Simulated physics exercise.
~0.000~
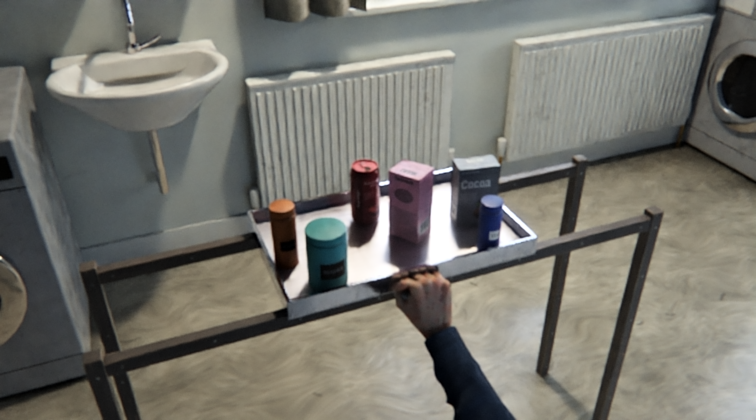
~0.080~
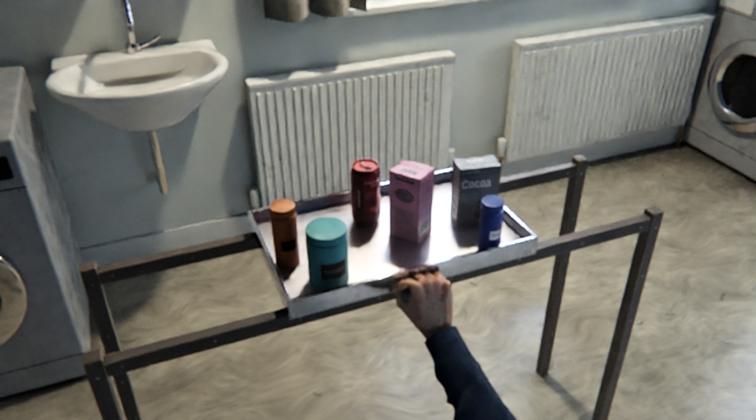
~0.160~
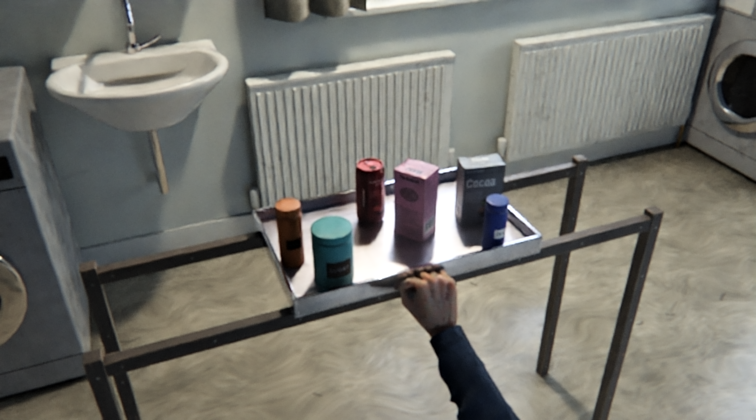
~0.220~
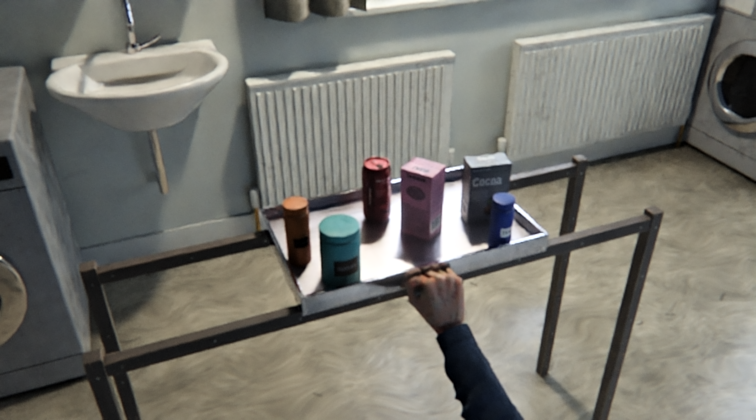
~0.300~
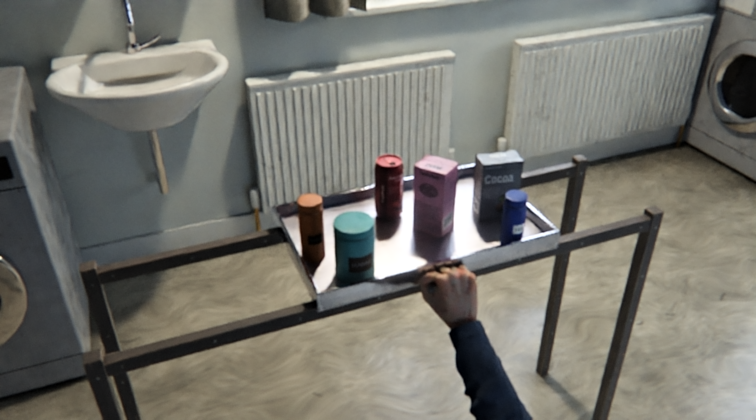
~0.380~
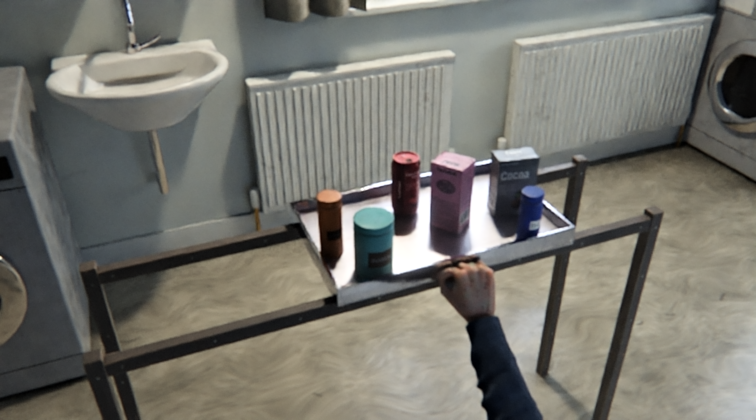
A hand in a dark sleeve grips the near edge of a shallow metal tray on a dark frame, seen from above in a room with a sink, radiators and white machines. Orange and turquoise containers stand at left, a red can and pink carton in the middle, a grey carton and blue container at right. The hand slides the loaded tray a short way right, slowly then faster, while the camera stays still.
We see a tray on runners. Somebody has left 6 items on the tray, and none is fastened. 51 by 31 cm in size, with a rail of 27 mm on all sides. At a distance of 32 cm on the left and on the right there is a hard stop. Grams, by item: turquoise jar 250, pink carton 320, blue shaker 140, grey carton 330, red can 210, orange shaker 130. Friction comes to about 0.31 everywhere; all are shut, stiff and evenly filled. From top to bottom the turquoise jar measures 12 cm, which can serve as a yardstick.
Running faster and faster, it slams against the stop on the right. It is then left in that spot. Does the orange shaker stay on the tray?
Yes.
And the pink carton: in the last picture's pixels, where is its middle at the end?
It ends up near (567, 162).
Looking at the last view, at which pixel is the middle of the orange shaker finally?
Around pixel (515, 201).
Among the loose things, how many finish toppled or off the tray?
The answer: 3.
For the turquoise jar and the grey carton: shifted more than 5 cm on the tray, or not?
As for the turquoise jar, it winds up somewhere else, and the grey carton remains where it was.
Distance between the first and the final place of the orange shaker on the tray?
It ends up around 21 cm from its start.
Around 0.78 s, tray moved 32 cm right; orange shaker at 5° to upright near (470, 192); blue shaker at 17° to upright; pink carton at 11° to upright.
Around 0.88 s, tray moved 32 cm right; orange shaker at 32° to upright near (489, 187); blue shaker at 50° to upright; red can at 12° to upright.
Finally (2.6 s), on their side or leaning hard on the tray, blue shaker, red can and orange shaker; not toppled but over 5 cm from the start, turquoise jar and pink carton; the last one still in place (within 5 cm). In the last view, orange shaker near (515, 201).
